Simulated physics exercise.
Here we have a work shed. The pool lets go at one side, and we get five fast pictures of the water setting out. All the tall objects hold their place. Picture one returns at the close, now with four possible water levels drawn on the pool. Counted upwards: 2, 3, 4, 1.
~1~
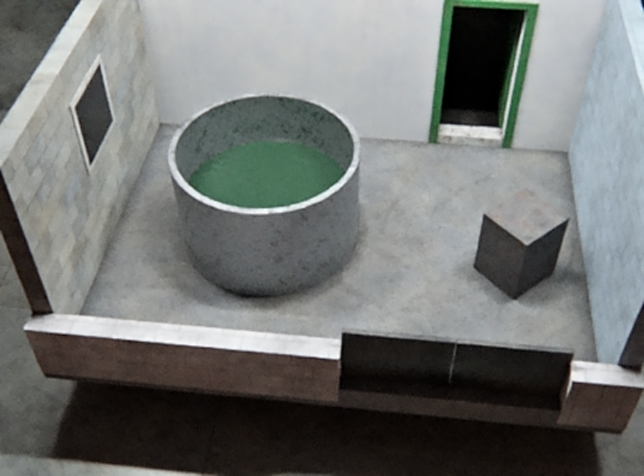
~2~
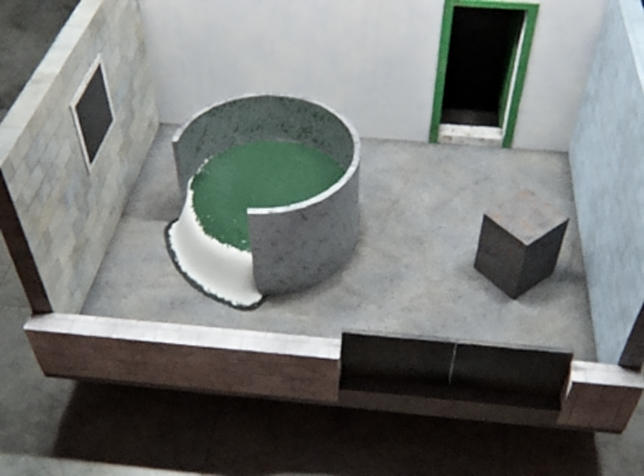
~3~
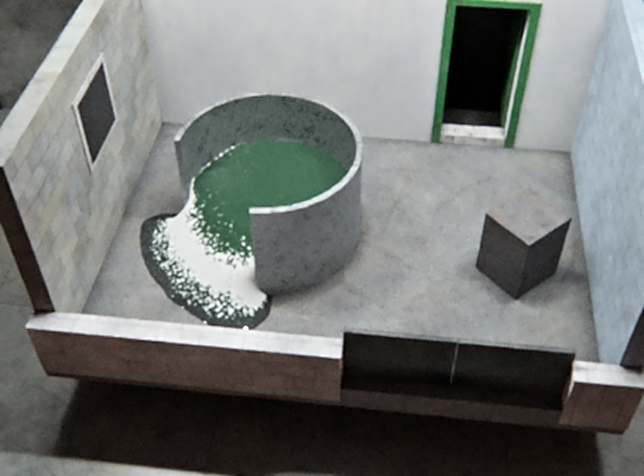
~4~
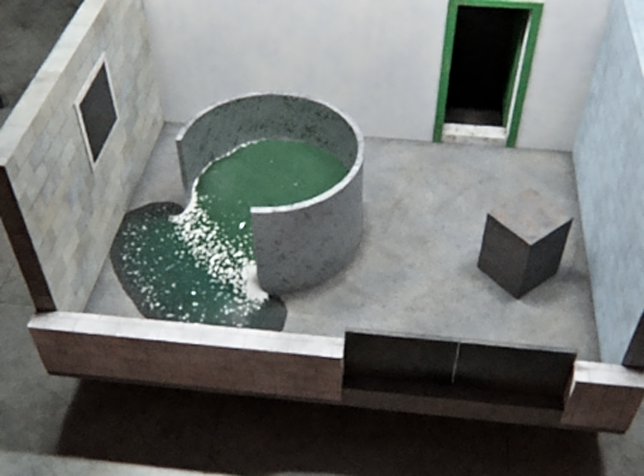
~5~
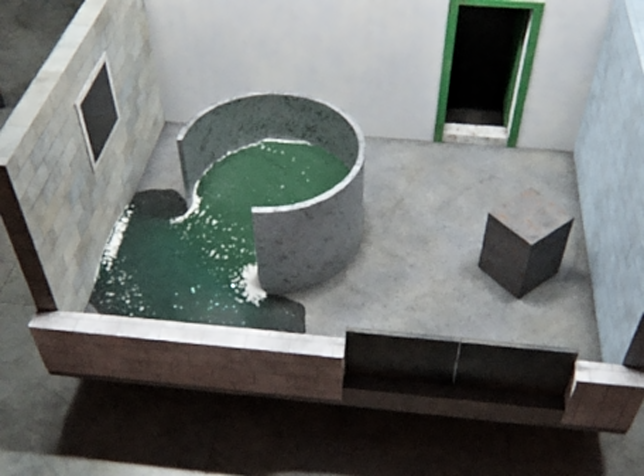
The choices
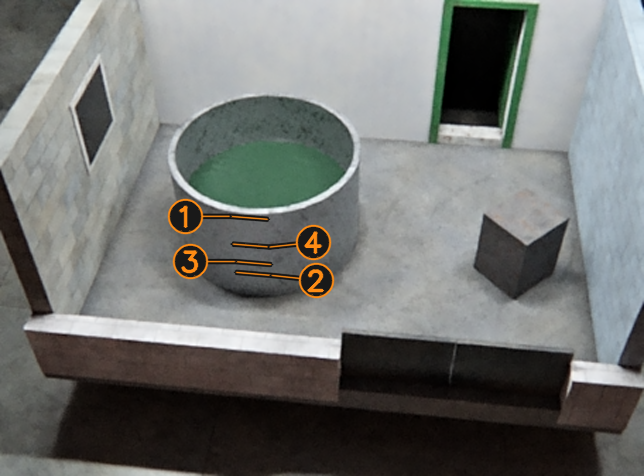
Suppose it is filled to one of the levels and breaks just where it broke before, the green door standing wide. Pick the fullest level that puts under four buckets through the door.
4 is the one.
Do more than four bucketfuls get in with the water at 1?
Yes, that goes wrong.
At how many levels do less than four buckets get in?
Three of them.
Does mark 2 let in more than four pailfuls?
No.
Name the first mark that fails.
It is 1.
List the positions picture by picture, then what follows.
Water in the pool at rest, its middle at (268, 193); foot of the green doorway at (469, 145); shut gate at (455, 347), in the first picture.
Front seen at (247, 286), 2 % of the ground wet, in the second picture.
Front seen at (159, 221), 6 % of the ground wet, in the third picture.
Front seen at (146, 210), 12 % of the ground wet, in the fourth picture.
Front seen at (130, 213), 18 % of the ground wet, in the fifth picture.
On the marked copy, 1 at (248, 217); 2 at (253, 273); 3 at (252, 263); 4 at (251, 245); from the bottom up 2, 3, 4, 1.
Choosing 1, about 12 bucketfuls get in.
Choosing 2, nothing gets over.
Choosing 3, nothing gets over.
Choosing 4, a bucket or two gets in.
